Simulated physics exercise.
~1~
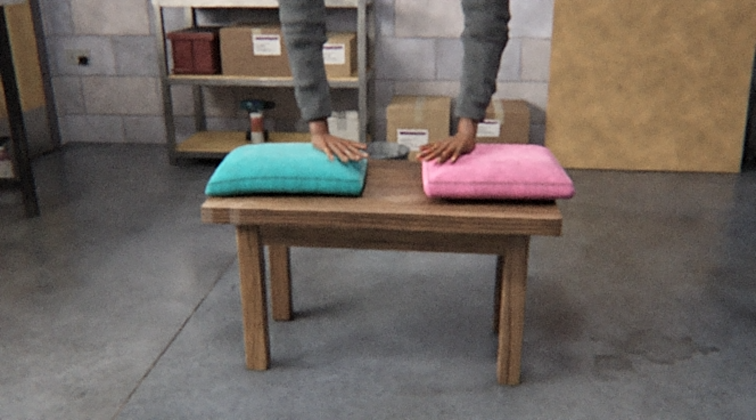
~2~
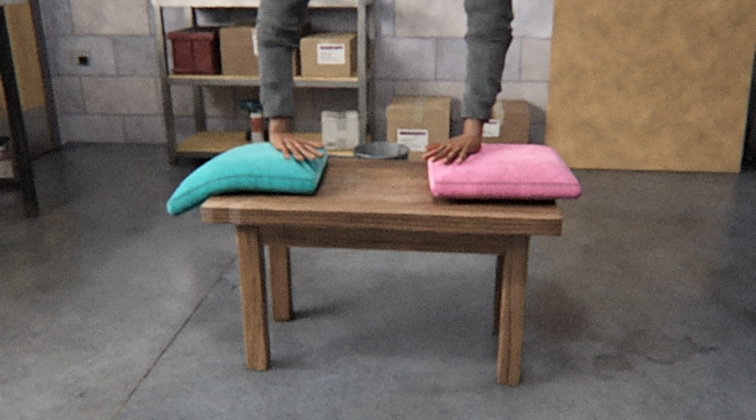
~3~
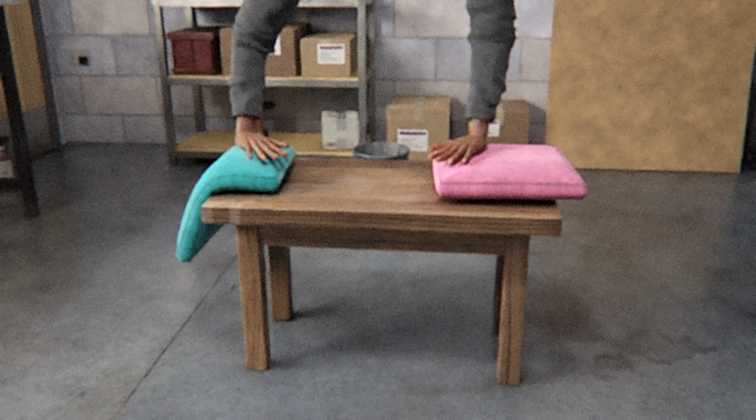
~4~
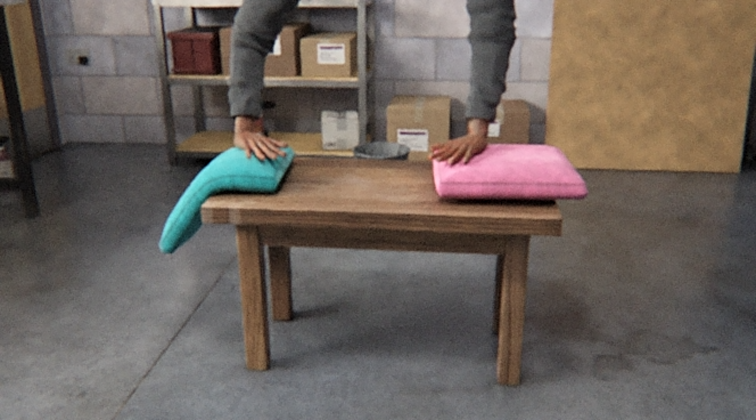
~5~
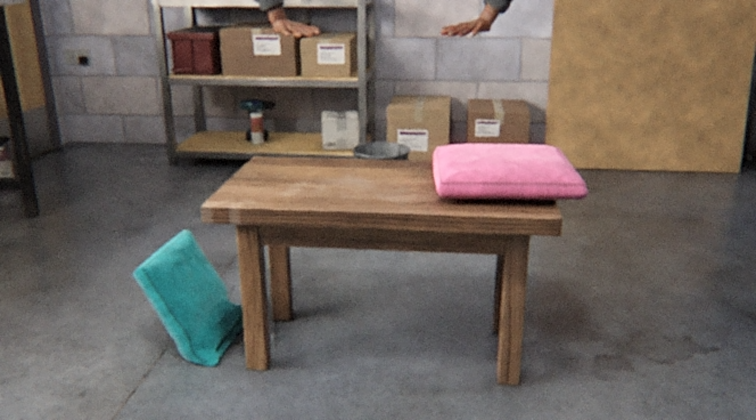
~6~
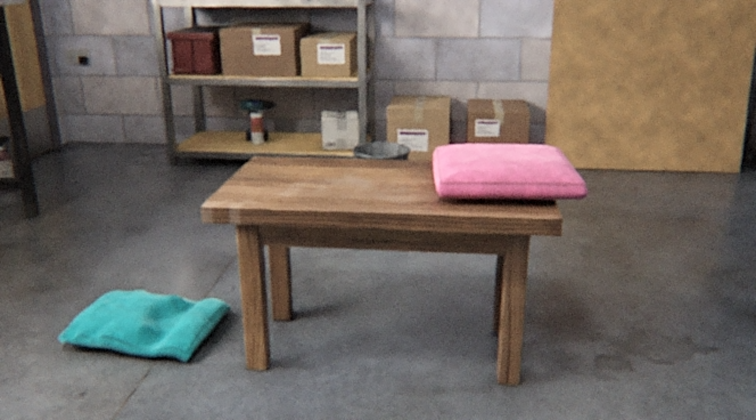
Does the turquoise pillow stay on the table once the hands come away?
No, the turquoise pillow drops off the left end and ends up on the floor. The pink cushion stays on the table.
